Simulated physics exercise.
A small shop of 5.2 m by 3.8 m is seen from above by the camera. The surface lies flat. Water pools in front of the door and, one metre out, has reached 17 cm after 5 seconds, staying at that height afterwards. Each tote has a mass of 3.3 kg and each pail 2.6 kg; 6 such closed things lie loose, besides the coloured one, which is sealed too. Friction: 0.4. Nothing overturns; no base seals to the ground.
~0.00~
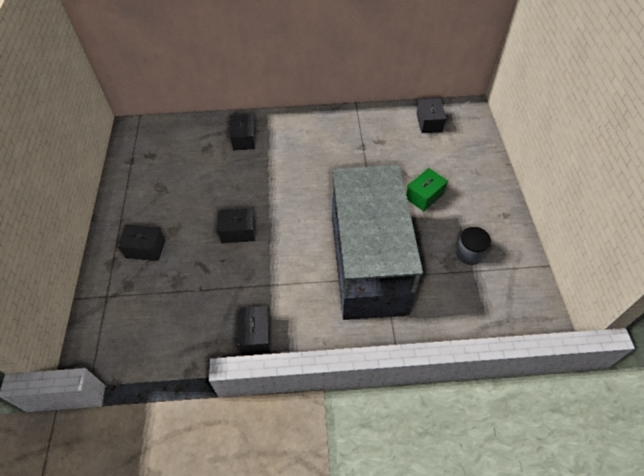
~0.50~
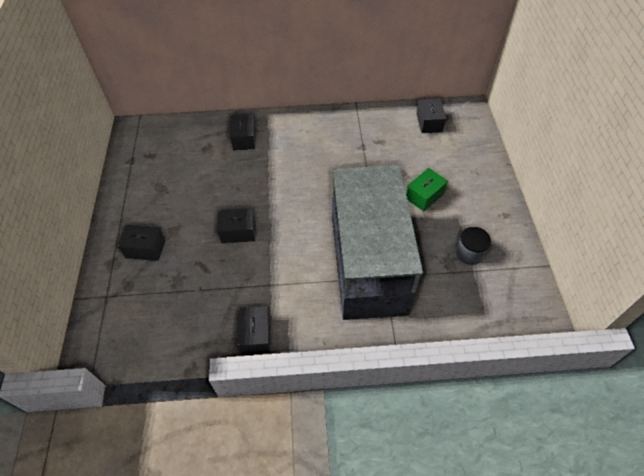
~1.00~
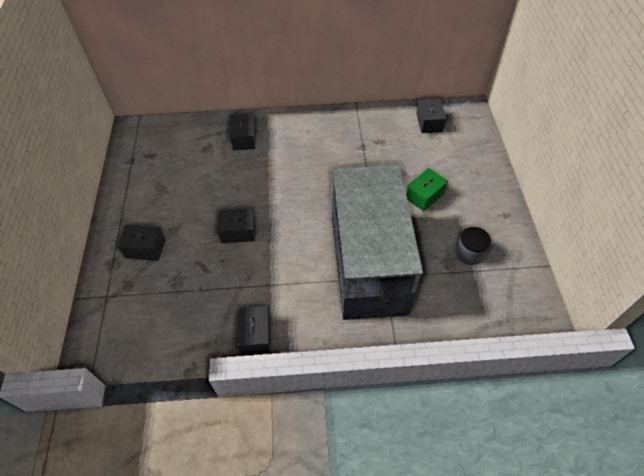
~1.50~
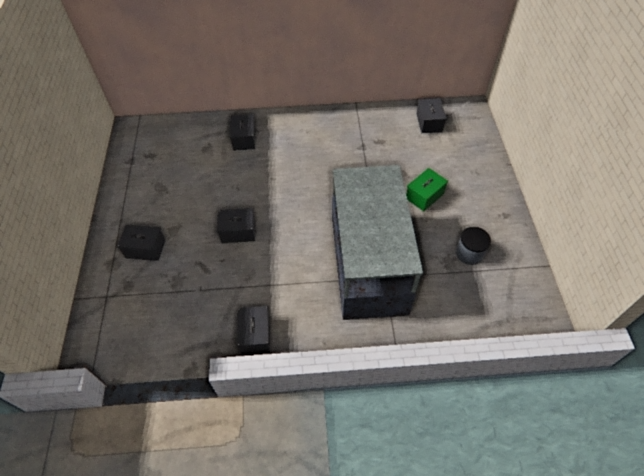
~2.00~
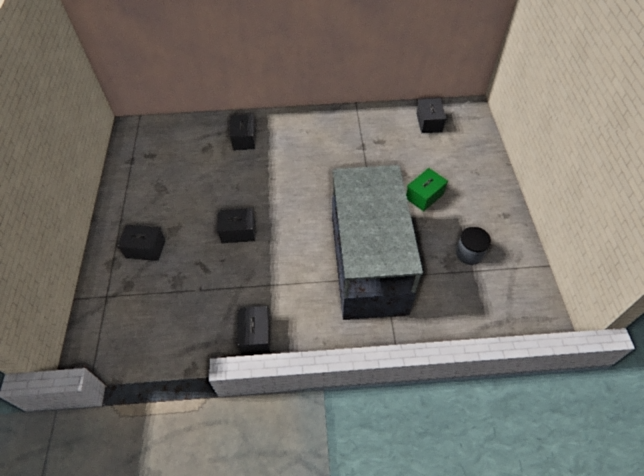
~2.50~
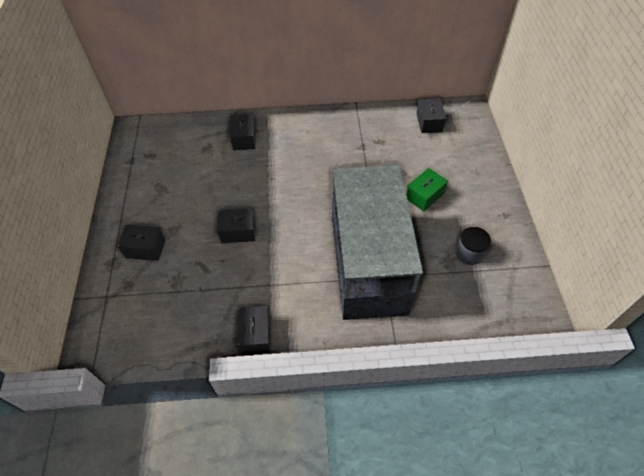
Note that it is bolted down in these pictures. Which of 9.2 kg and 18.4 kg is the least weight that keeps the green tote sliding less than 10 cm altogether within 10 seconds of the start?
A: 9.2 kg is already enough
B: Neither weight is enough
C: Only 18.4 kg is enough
The answer is A.
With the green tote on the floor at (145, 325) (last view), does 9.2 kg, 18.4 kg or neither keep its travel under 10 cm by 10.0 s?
Result: Both fail.
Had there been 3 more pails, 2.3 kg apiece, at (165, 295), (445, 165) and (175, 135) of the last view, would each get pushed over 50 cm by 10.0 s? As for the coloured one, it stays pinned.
In the order given, beyond the mark, then within the mark, and last beyond the mark.
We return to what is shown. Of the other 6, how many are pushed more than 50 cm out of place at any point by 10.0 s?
I get 4.
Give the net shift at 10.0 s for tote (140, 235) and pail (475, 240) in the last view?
Shifts: 200 cm / 0 cm.
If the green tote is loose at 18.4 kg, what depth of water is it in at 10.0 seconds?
About 1 cm.
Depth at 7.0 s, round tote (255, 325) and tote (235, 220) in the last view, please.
First roughly 2 cm, second roughly 3 cm.
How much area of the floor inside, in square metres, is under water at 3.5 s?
I'd estimate close to 1.0 m2.
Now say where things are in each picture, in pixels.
The green tote at (428, 183) rests on the ground; 0.0 m2 under water; 0 of 7 have shifted, in the first picture.
The green tote at (428, 183), on the bottom; water covers 0.0 m2; 0 of 7 have shifted, in the second picture.
The green tote at (428, 183) rests on the ground; 0.0 m2 under water; 0 of 7 have shifted, in the third picture.
The green tote at (428, 183), on the bottom; water covers 0.0 m2; 0 of 7 have shifted, in the fourth picture.
The green tote at (428, 183) rests on the ground; water covers 0.0 m2; 0 of 7 have shifted, in the fifth picture.
The green tote at (428, 183), on the bottom; water covers 0.1 m2; 0 of 7 have shifted, in the sixth picture.
After 3.5 s the green tote would be 0 cm from its start with 9.2 kg and 0 cm from its start with 18.4 kg; 0 cm of water round it then.
After 4.5 s the green tote would be 0 cm from its start with 9.2 kg and 0 cm from its start with 18.4 kg; 0 cm of water round it then.
After 7.0 s the green tote would be 0 cm from its start with 9.2 kg and 0 cm from its start with 18.4 kg; 0 cm of water round it then.
After 10.0 s the green tote would be 0 cm from its start with 9.2 kg and 0 cm from its start with 18.4 kg; 1 cm of water round it then.
